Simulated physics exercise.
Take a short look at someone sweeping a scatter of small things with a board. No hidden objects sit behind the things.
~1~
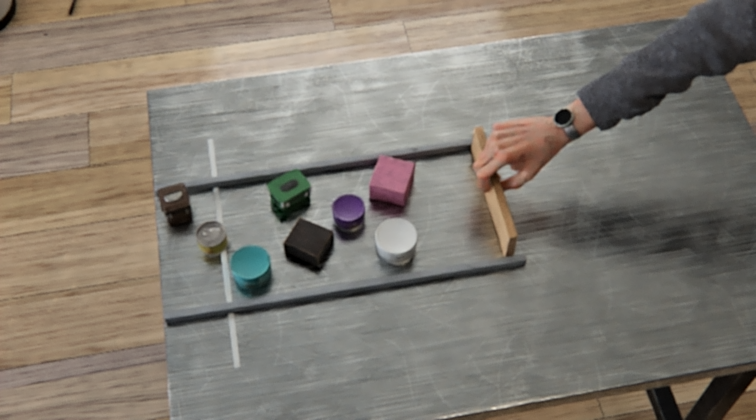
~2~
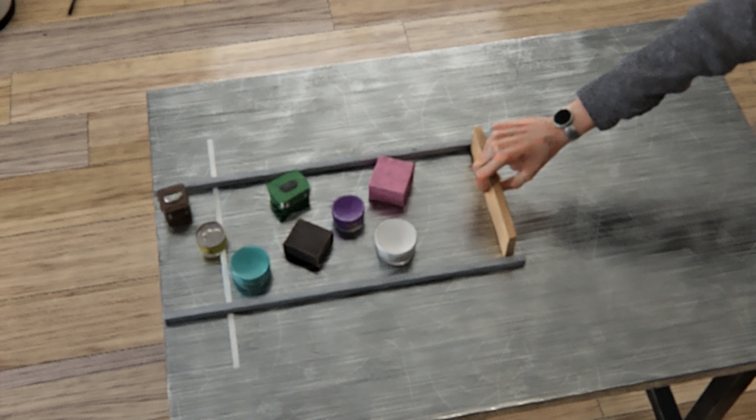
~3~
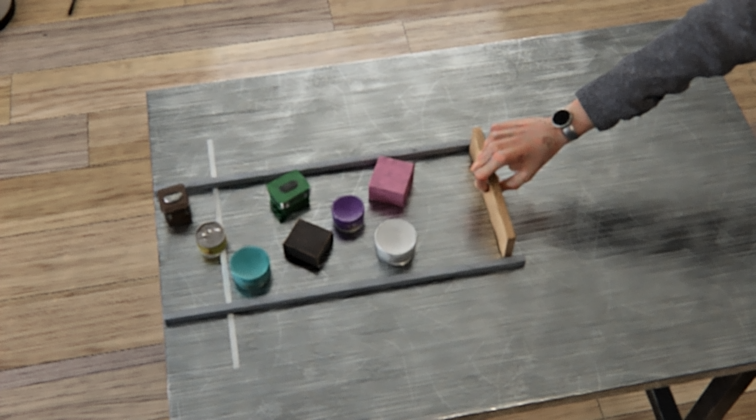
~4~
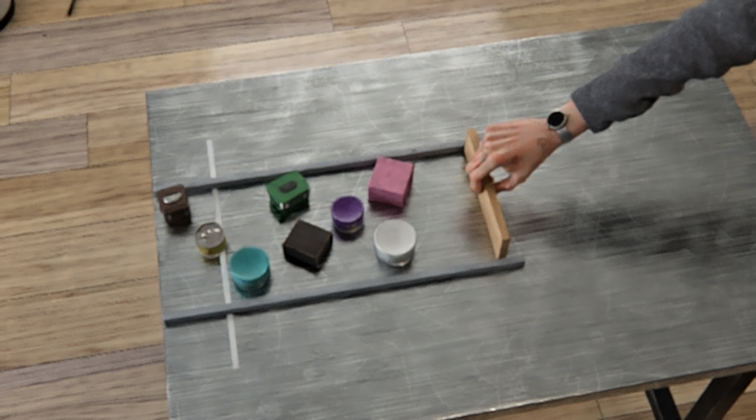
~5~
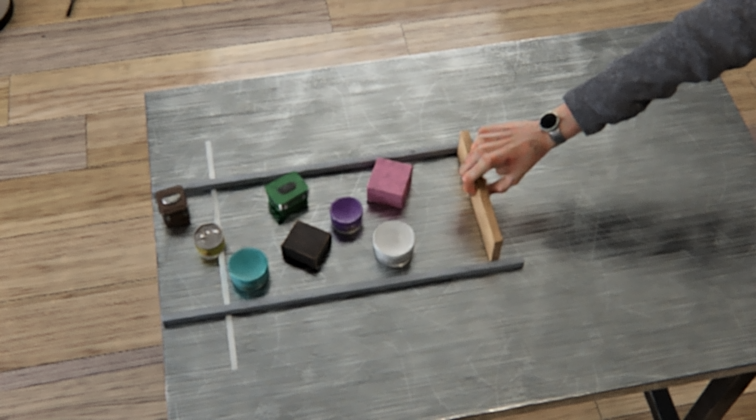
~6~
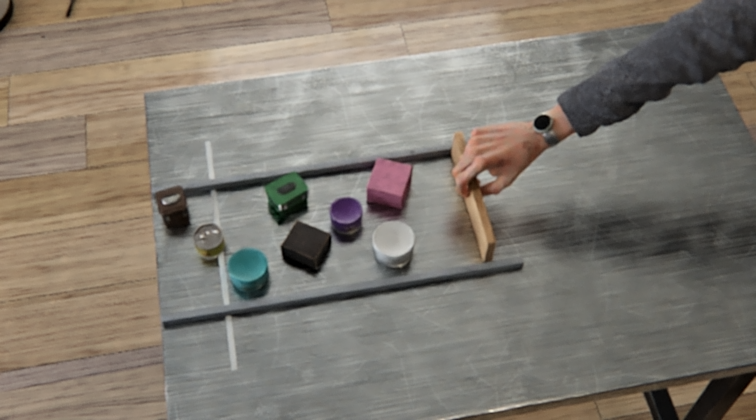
The footage shows a hand with a wristwatch gripping a wooden board at the right of two dark rails and sliding it slightly left, while the scattered small containers between the rails, including green, purple, white and turquoise ones, stay still.
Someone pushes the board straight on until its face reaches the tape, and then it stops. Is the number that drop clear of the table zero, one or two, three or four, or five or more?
Lost: A pair at most, not none.
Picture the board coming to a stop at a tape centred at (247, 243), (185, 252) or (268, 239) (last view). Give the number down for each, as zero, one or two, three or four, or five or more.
Counting what would fall each time, I get none; five or over; not one.
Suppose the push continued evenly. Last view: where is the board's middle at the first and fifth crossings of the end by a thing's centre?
It sits near (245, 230), and then near (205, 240).
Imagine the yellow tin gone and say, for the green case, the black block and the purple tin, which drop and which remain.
I'd say the green case stays up, the black block stays up, and the purple tin stays up.
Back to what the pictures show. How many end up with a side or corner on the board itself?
At rest, 3 are in contact.
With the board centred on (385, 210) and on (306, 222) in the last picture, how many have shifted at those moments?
Note: First position 3; second position 6.
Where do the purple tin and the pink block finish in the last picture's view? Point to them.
The purple tin stops around (203, 245); the pink block around (197, 214).
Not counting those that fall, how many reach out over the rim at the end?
That adds up to 3.
Soon after, none off yet; brown case at rest near (173, 207); yellow tin at rest near (209, 241); turquoise tub at rest near (249, 270).
After that, none off yet; brown case moving near (164, 208); yellow tin displaced a little near (194, 234); turquoise tub displaced about its own width near (194, 291).
In the end, the number that fall off is one or two; gone, turquoise tub and brown case.
